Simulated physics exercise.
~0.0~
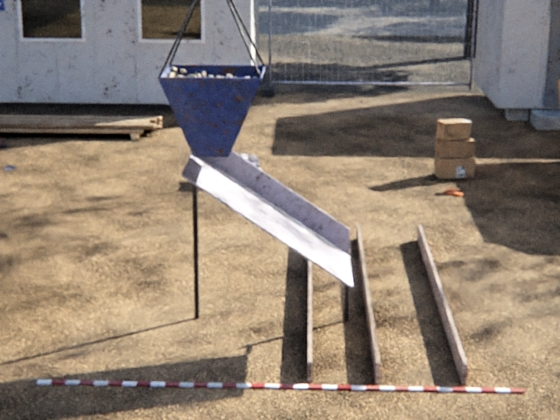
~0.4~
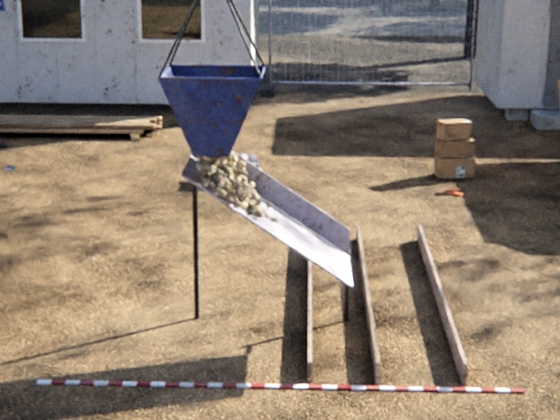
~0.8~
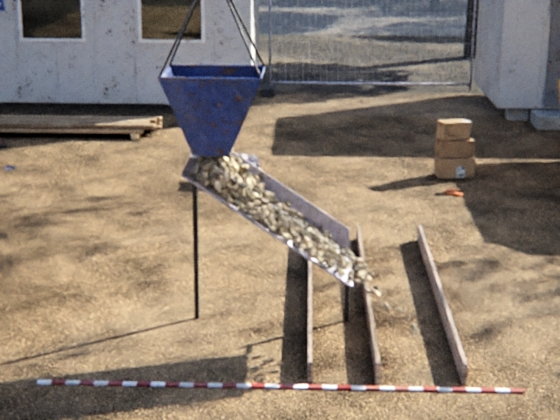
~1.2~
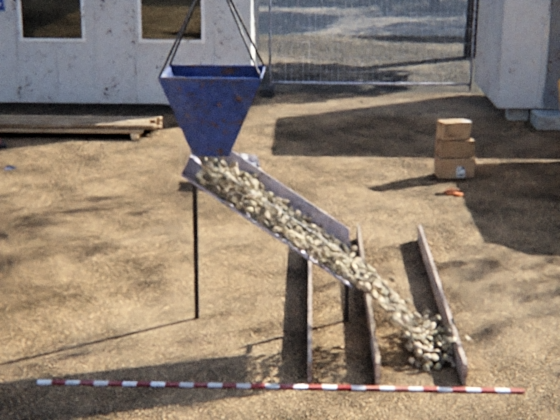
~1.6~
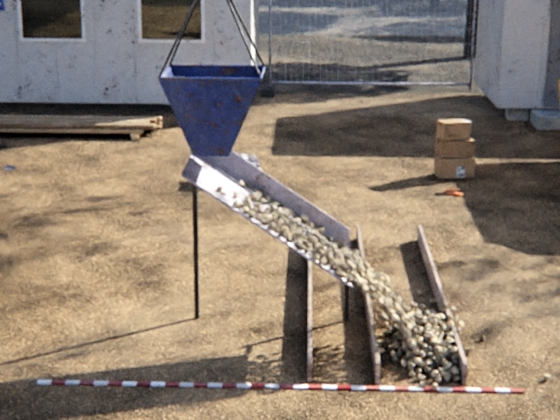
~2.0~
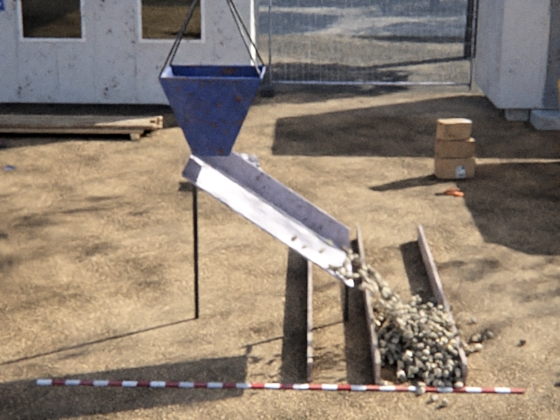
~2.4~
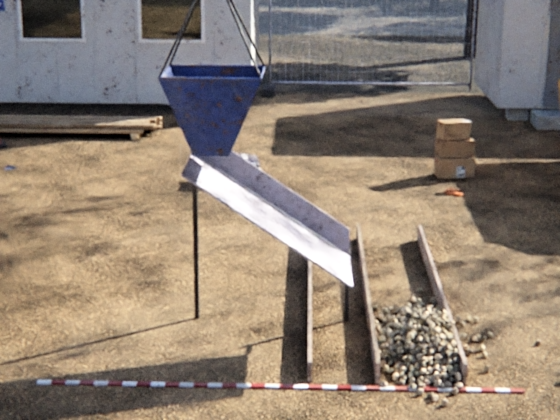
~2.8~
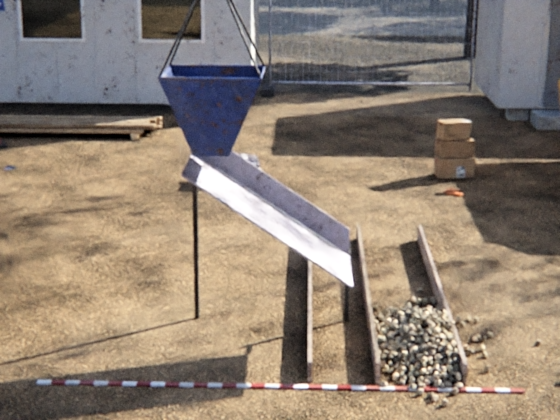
Stones dropped from the bottom of a hanging blue skip onto a fixed sloping steel chute, slid down to the right and poured off its end, settling in a heap between the middle and right boards, with a few lying just beyond.
